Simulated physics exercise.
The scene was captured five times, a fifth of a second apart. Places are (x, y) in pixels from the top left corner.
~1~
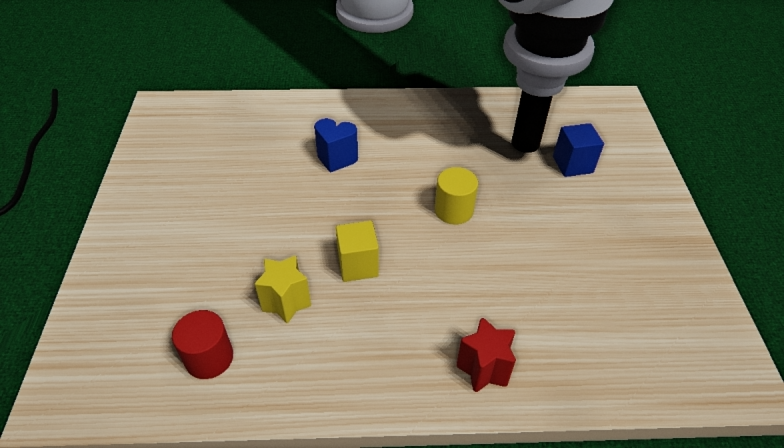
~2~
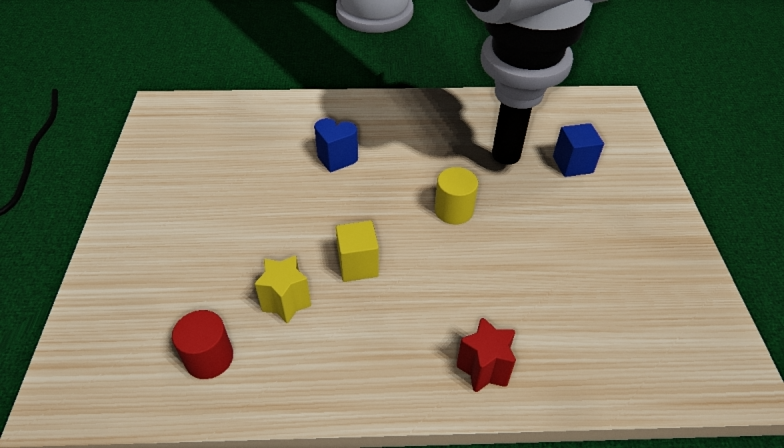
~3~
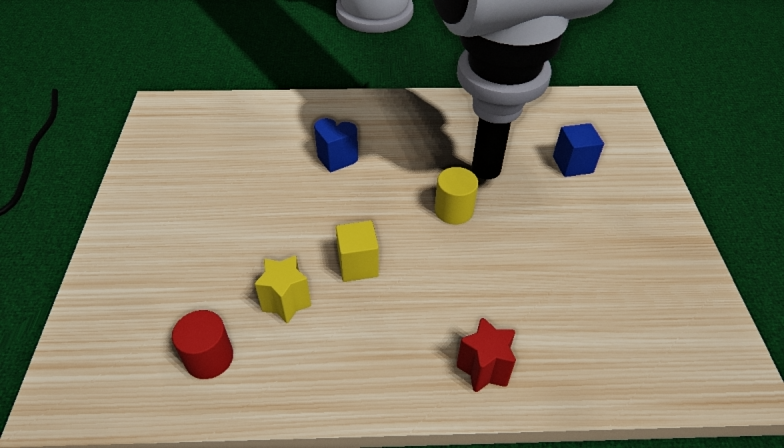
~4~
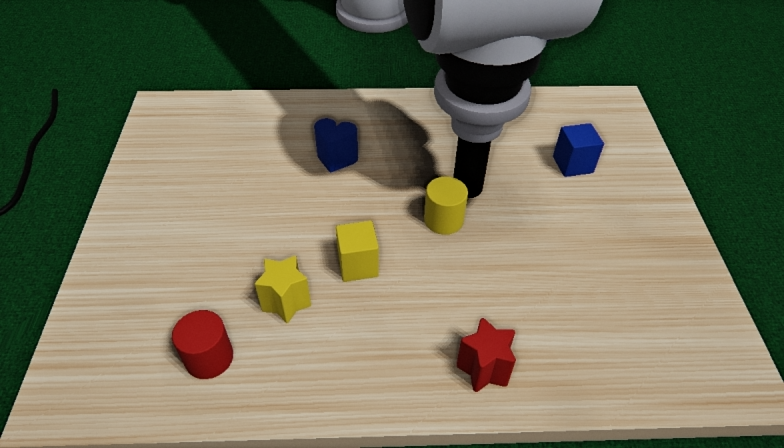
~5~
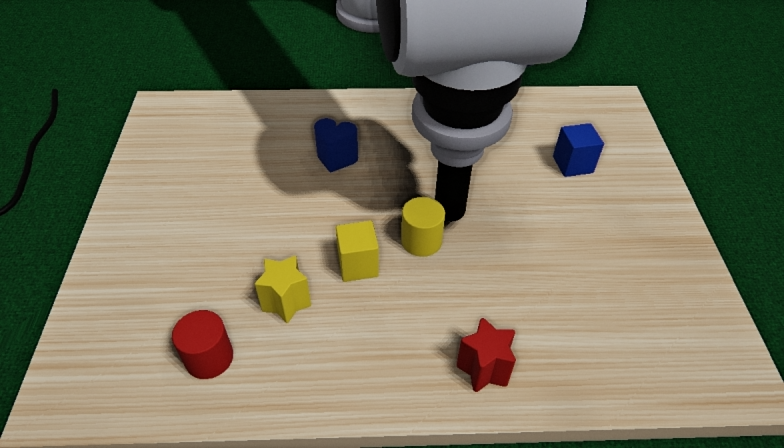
A robot arm moves toward the yellow cylinder and pushes it left toward the yellow cube.
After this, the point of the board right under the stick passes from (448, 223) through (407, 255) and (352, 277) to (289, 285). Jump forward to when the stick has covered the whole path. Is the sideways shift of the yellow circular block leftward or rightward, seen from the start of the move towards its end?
Displaced left.
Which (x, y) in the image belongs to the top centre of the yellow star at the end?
The middle of its upper face should be somewhere near (248, 279).
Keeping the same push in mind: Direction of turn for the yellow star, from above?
Watching from overhead, you'd notice the yellow star rotating counter-clockwise.
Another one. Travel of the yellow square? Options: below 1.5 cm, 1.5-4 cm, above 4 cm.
Band: Over 4 cm.
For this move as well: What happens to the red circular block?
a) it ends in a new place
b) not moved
Correct choice: B.
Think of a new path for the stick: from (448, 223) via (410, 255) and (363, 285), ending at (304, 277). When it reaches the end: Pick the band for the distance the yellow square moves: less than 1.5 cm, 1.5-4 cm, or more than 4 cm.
The over 4 cm band.
The first path, step by step. One third of the way, stick (408, 243); yellow square (332, 244), turned 20° clockwise; yellow circular block (375, 243).
Two thirds of the way, stick (351, 265); yellow star (268, 276), turned 35° anticlockwise; yellow square (292, 245), turned 45° clockwise; yellow circular block (319, 271).
At the end, stick (286, 272); red circular block in place; yellow star (248, 279), turned 30° anticlockwise; yellow square (256, 239), turned 50° clockwise; yellow circular block (288, 290).
